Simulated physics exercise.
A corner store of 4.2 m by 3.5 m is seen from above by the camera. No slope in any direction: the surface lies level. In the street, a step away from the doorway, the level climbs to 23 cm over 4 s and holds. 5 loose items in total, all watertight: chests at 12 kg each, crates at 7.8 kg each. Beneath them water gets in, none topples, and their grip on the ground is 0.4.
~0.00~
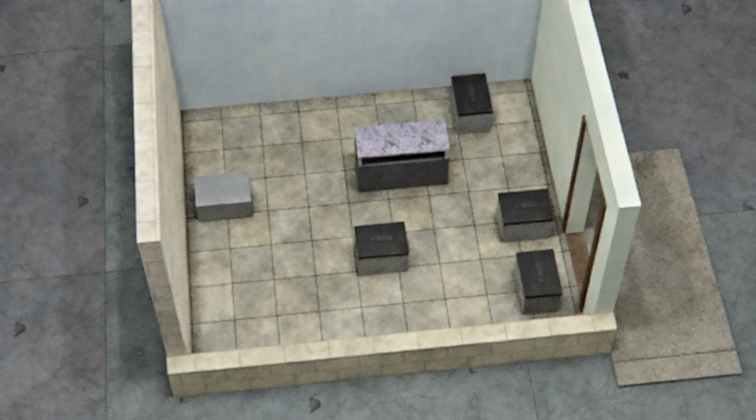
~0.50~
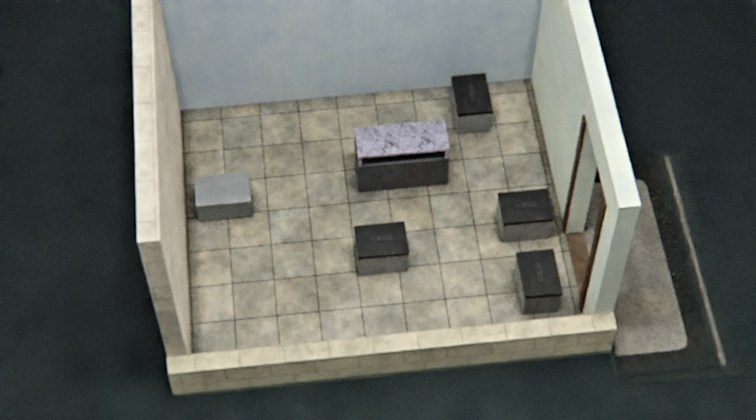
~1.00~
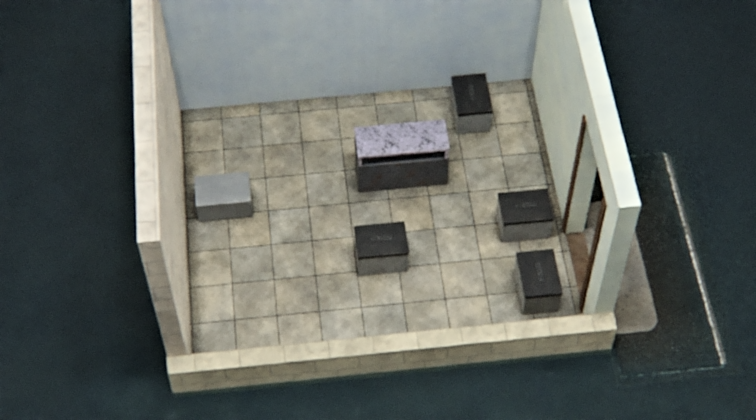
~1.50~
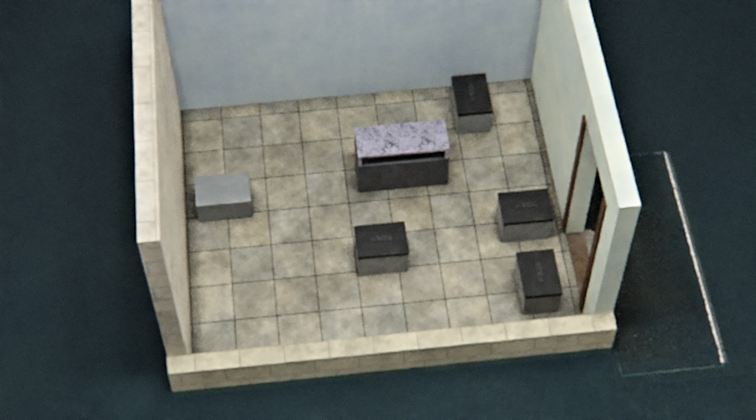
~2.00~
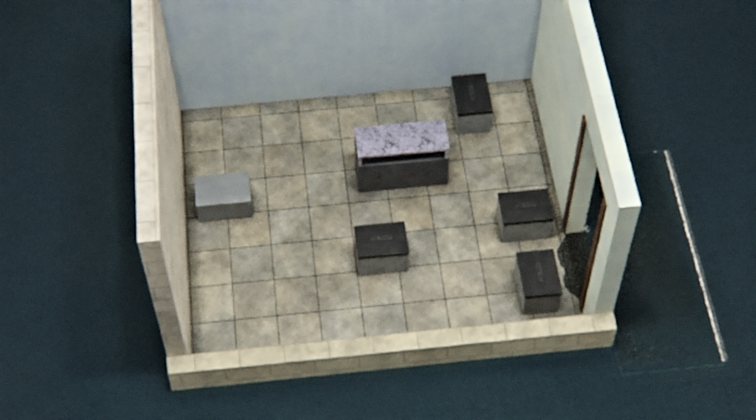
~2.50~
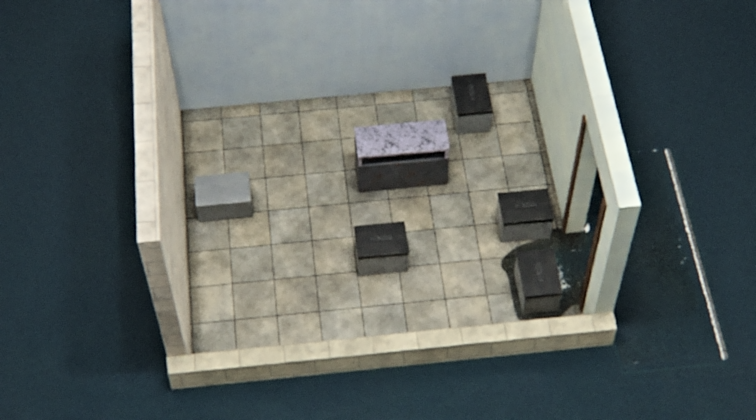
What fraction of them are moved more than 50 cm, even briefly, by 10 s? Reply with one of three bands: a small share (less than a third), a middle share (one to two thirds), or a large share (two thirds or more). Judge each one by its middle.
A middle share, one to two thirds.
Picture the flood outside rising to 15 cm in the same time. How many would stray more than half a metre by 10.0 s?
2.
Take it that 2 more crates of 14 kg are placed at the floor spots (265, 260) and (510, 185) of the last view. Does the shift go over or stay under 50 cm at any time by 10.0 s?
So the first ends up beyond that distance while the second ends up within that distance.
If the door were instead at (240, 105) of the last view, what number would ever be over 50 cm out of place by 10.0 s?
Then 4 of them would.
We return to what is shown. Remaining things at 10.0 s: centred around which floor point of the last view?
The centre is close to (364, 151).
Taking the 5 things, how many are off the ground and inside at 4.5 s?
0 at that moment.
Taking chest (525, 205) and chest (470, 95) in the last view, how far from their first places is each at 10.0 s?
The first is 30 cm from its start, the second 5 cm.
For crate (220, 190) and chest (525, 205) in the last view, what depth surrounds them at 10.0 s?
Around 7 cm and 3 cm.
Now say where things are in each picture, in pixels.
A chest at (539, 272), on the bottom; a chest at (381, 239) rests on the ground; 0.0 m2 under water; 0 of 5 have shifted, in the first picture.
A chest at (539, 272) rests on the ground; a chest at (381, 239) rests on the ground; 0.0 m2 under water; 0 of 5 have shifted, in the second picture.
A chest at (539, 272), on the bottom; a chest at (381, 239), on the bottom; 0.0 m2 under water; 0 of 5 have shifted, in the third picture.
A chest at (539, 272) rests on the ground; a chest at (381, 239), on the bottom; 0.0 m2 under water; 0 of 5 have shifted, in the fourth picture.
A chest at (539, 272), on the bottom; a chest at (381, 239), on the bottom; 0.0 m2 under water; 0 of 5 have shifted, in the fifth picture.
A chest at (539, 272) rests on the ground; a chest at (381, 239), on the bottom; water covers 0.4 m2; 0 of 5 have shifted, in the sixth picture.
After 3.5 s 0 of 5 are over 50 cm from their spots; 0 afloat.
After 4.5 s 1 of 5 are over 50 cm from their spots; 0 afloat.
After 7.0 s 2 of 5 are over 50 cm from their spots; 1 afloat.
After 10.0 s 3 of 5 are over 50 cm from their spots, and 3 have been at some point; 3 afloat.
